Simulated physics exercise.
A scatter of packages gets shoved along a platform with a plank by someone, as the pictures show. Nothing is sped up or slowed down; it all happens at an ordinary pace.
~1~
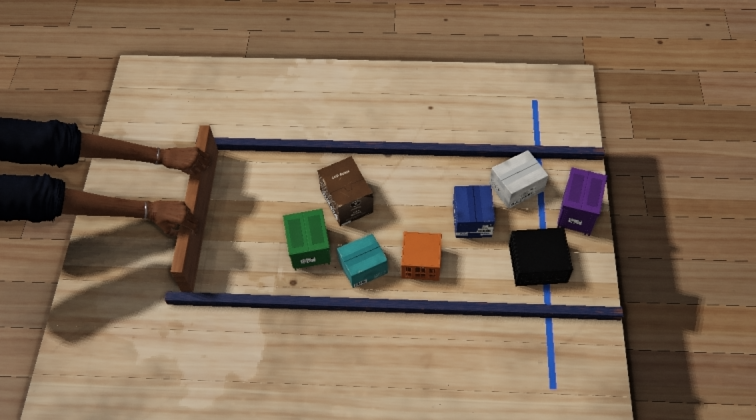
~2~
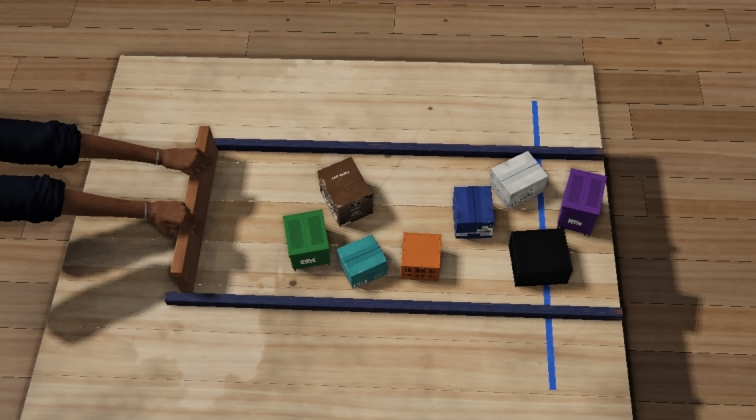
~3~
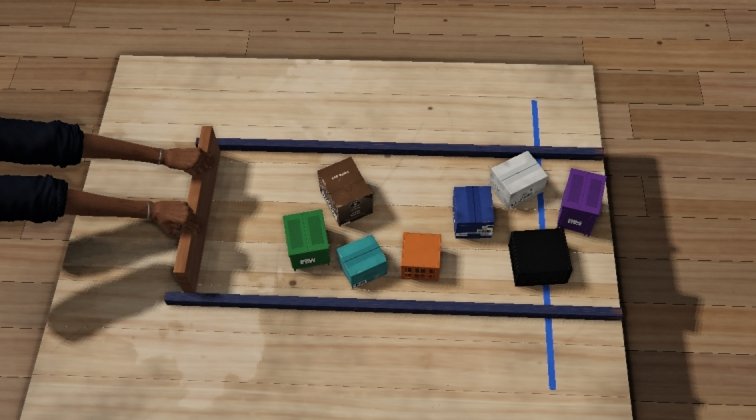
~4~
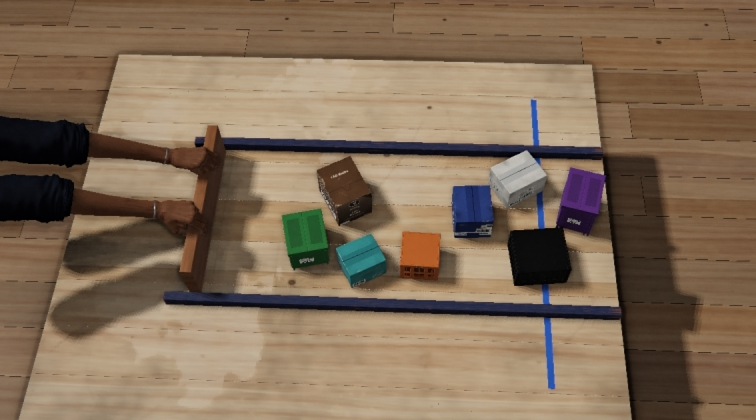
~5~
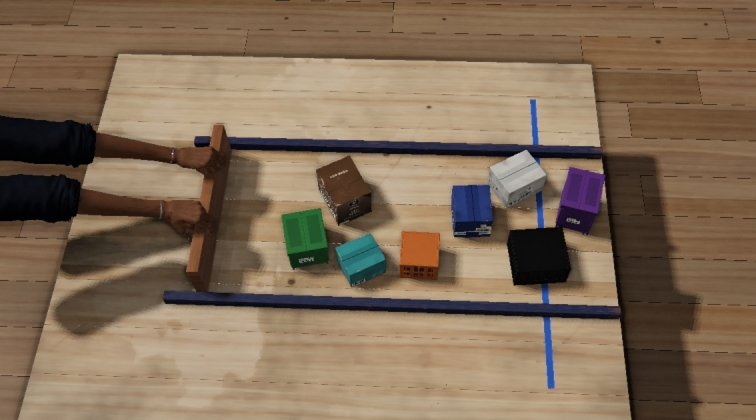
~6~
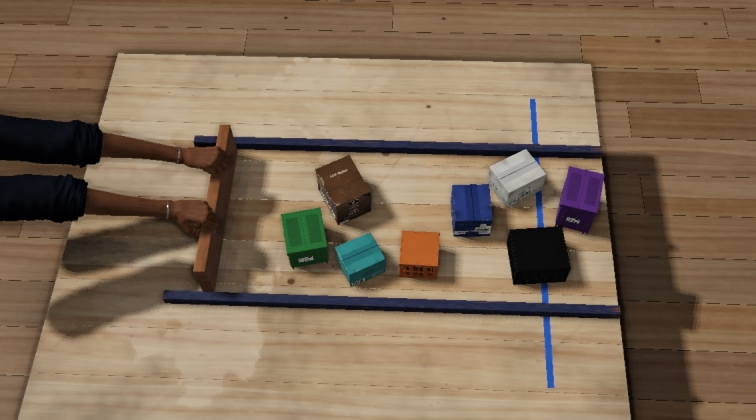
The clip opens on colorful boxes scattered between two dark rails on a pale wooden platform, with a blue tape line crossing near the right side. Two hands grip a wooden plank at the left and slide it slightly rightward, closing some of the gap while the boxes stay virtually still.
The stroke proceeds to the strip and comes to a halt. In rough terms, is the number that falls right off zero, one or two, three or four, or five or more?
The edge claims three or four.
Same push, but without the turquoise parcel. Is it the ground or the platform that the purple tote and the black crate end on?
In that case the purple tote falls away while the black crate falls away.
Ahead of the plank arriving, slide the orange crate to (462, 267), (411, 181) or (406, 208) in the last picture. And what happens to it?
First it tips off, next it remains, and last it remains.
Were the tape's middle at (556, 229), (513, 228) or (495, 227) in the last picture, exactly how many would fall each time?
Going through each try, you'd get 5, 1 and 1.
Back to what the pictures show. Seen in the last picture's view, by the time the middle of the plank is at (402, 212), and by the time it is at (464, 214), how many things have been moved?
The counts are 5 and 7.
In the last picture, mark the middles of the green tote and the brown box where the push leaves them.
The green tote finishes at (565, 250); the brown box finishes at (562, 207).
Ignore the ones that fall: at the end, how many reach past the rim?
I get 2.
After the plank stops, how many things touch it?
That comes to 3.
Soon after, none off yet; purple tote at rest near (579, 201); black crate at rest near (538, 256); white parcel at rest near (516, 178).
After that, none off yet; purple tote at rest near (579, 201); black crate moving near (542, 255); white parcel at rest near (516, 178).
And then, none off yet; purple tote at rest near (579, 201); black crate displaced well along near (627, 261); white parcel displaced a little near (535, 172).
In the end, the number that fall off is three or four; gone, orange crate, black crate and purple tote.
